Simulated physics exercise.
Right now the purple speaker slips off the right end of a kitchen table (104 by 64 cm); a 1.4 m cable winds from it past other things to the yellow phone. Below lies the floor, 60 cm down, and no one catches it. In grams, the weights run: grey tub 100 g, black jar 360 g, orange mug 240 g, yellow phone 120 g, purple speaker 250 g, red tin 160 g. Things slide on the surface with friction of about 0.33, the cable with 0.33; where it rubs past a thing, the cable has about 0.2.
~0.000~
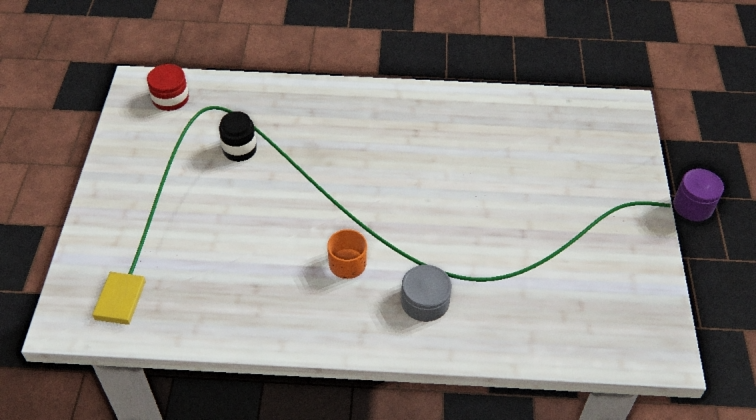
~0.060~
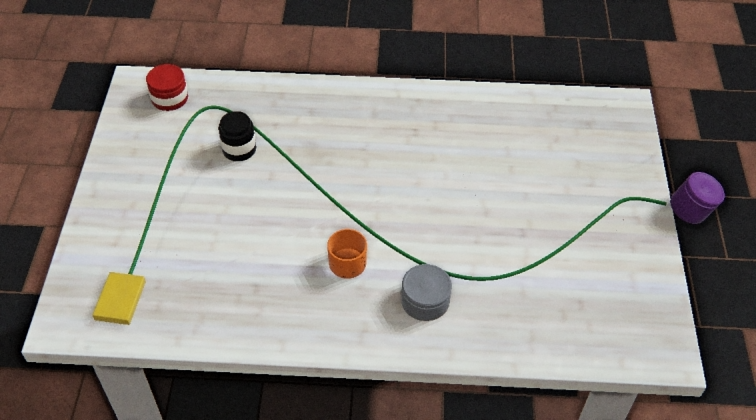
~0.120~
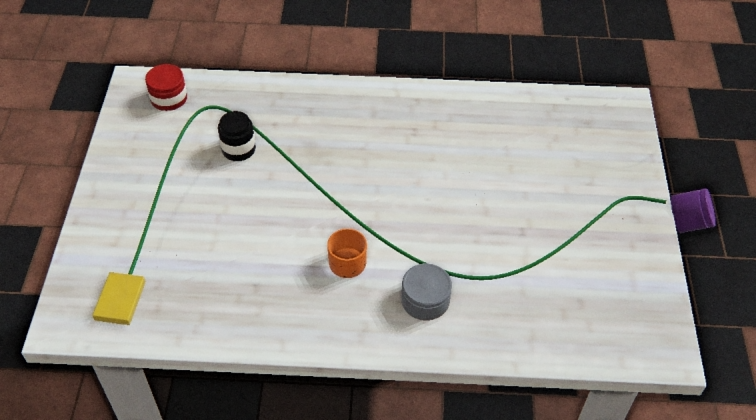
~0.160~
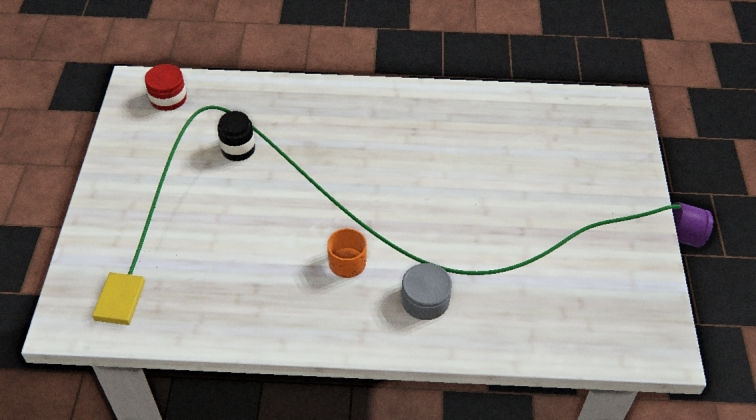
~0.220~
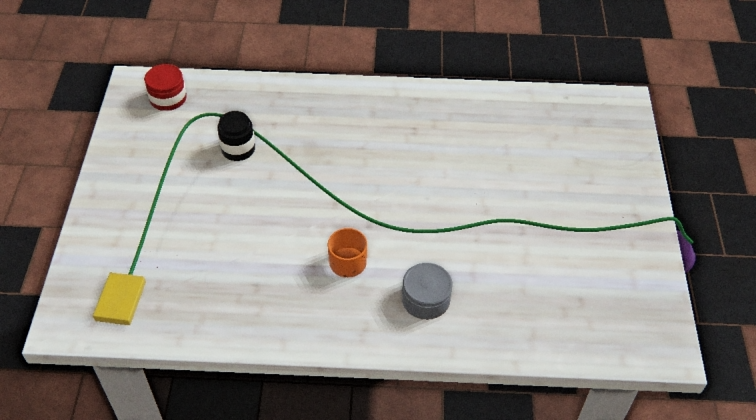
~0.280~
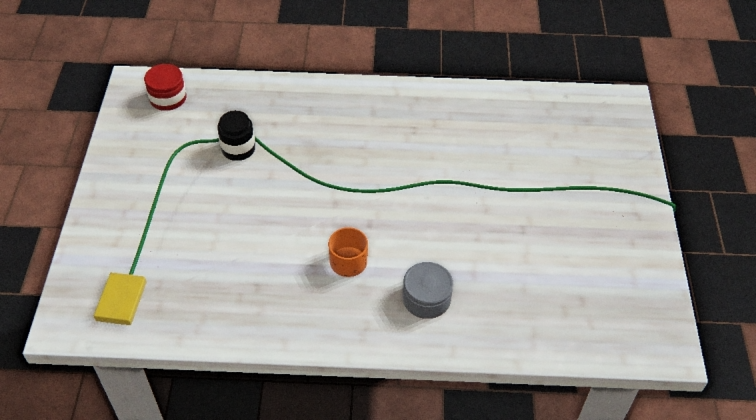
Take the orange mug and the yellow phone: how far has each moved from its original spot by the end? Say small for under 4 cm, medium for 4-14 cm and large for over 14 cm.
In order: The orange mug is small, the yellow phone is large.
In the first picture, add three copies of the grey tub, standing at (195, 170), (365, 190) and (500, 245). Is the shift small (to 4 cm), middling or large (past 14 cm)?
In turn: Middling, middling, large.
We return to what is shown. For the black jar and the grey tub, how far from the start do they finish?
Net shift - black jar 6 cm, grey tub 0 cm.
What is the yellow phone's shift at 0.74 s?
Yellow phone: 30 cm.
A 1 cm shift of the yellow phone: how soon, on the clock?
Answer: Yellow phone, 0.36 s.
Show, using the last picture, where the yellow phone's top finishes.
Near (211, 166).
By 0.5 s, the cable's tail end at (202, 204); yellow phone 18 cm off its start, purple speaker over the edge, black jar 6 cm off its start.
By 0.7 s, the cable's tail end at (233, 162); yellow phone 29 cm off its start, purple speaker over the edge, black jar 6 cm off its start.
By 1.0 s, the cable's tail end at (235, 160); yellow phone 29 cm off its start at (211, 166), purple speaker over the edge, black jar 6 cm off its start at (256, 139).
By 1.2 s, the cable's tail end at (235, 160); yellow phone 29 cm off its start, purple speaker over the edge, black jar 6 cm off its start.
By 2.4 s, the cable's tail end at (235, 160); yellow phone 29 cm off its start at (211, 166), orange mug 0 cm off its start at (348, 243), purple speaker over the edge, black jar 6 cm off its start at (256, 140).
